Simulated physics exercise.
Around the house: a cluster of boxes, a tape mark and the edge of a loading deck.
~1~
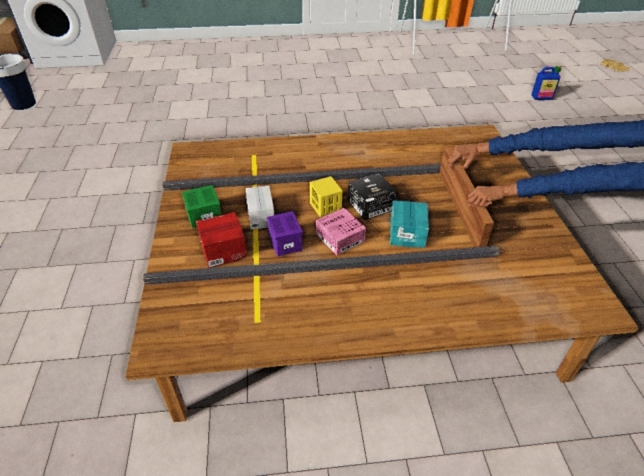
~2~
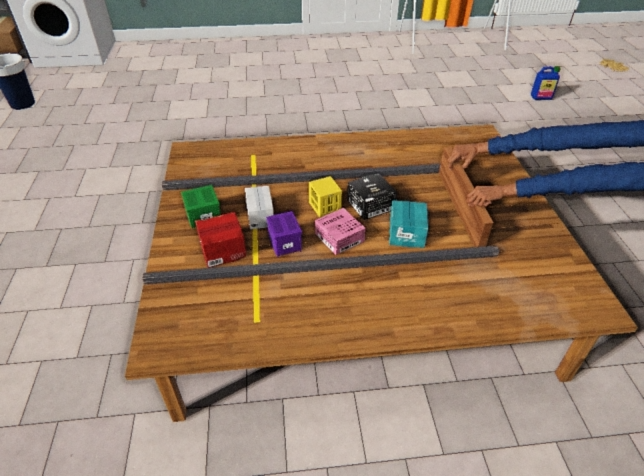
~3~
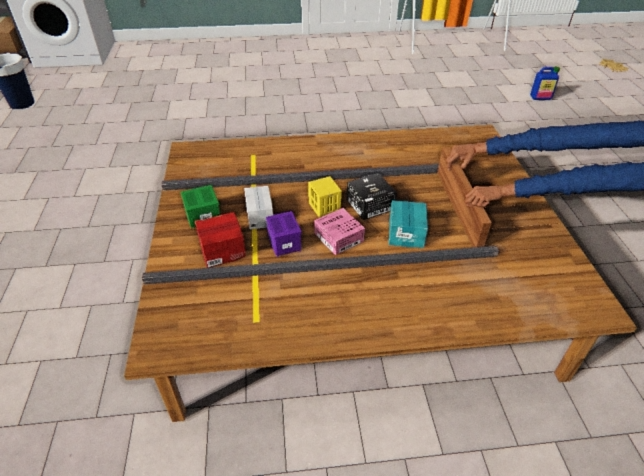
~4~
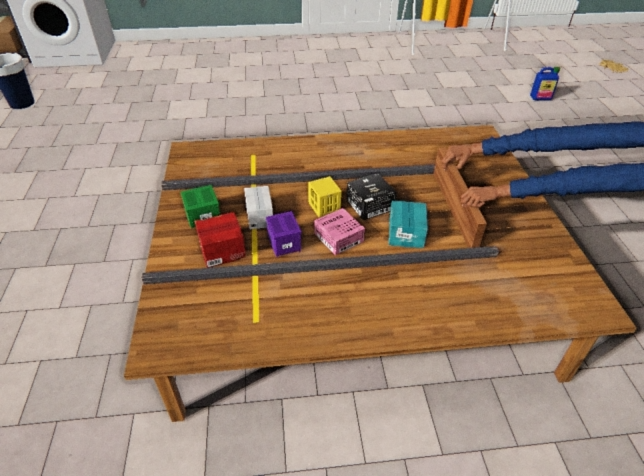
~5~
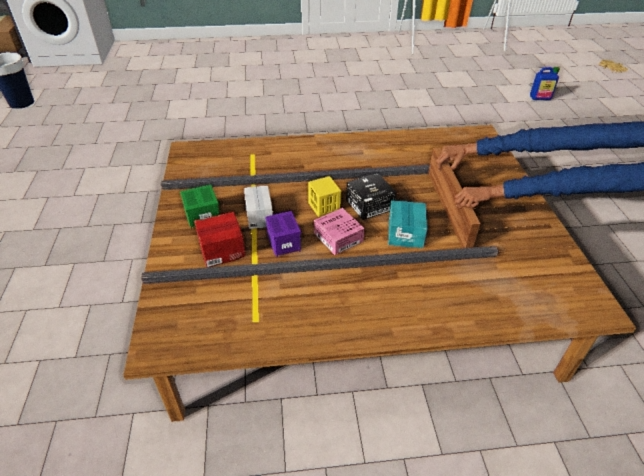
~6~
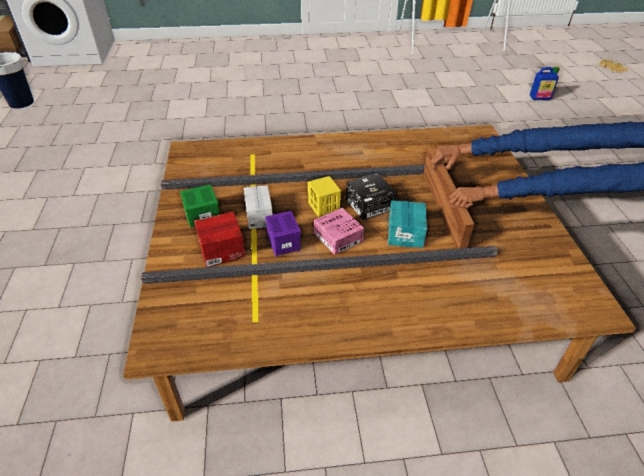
To begin with, eight colourful boxes sit between two dark rails on a wooden table, near a yellow tape line, while two blue-sleeved arms hold a wooden plank at the right. The hands then slide the plank slightly left toward the turquoise box, and the boxes stay still.
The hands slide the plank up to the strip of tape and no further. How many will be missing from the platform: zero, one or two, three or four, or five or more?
In the end the number that fall off is one or two.
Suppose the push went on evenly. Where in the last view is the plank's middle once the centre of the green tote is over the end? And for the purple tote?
About (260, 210), and (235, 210) for the other.
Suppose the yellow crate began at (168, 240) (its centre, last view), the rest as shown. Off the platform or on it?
The yellow crate is lost.
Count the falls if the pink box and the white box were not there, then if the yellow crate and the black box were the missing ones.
It would be 0 and 1.
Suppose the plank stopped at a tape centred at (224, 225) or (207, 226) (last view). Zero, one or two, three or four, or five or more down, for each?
The falls would be three to four; three or four.
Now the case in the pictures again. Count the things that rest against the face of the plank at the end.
2 of them.
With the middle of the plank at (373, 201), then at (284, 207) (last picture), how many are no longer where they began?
First 4, then 8.
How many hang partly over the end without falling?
Overhanging: 0.
Soon after, none off yet; green tote at rest near (201, 206); red box at rest near (220, 239); white box at rest near (259, 207).
Then, none off yet; green tote moved a little near (185, 204); red box moved about its own width near (171, 241); white box moved about its own width near (213, 209).
By the end, the number that fall off is one or two; fallen, red box and green tote.
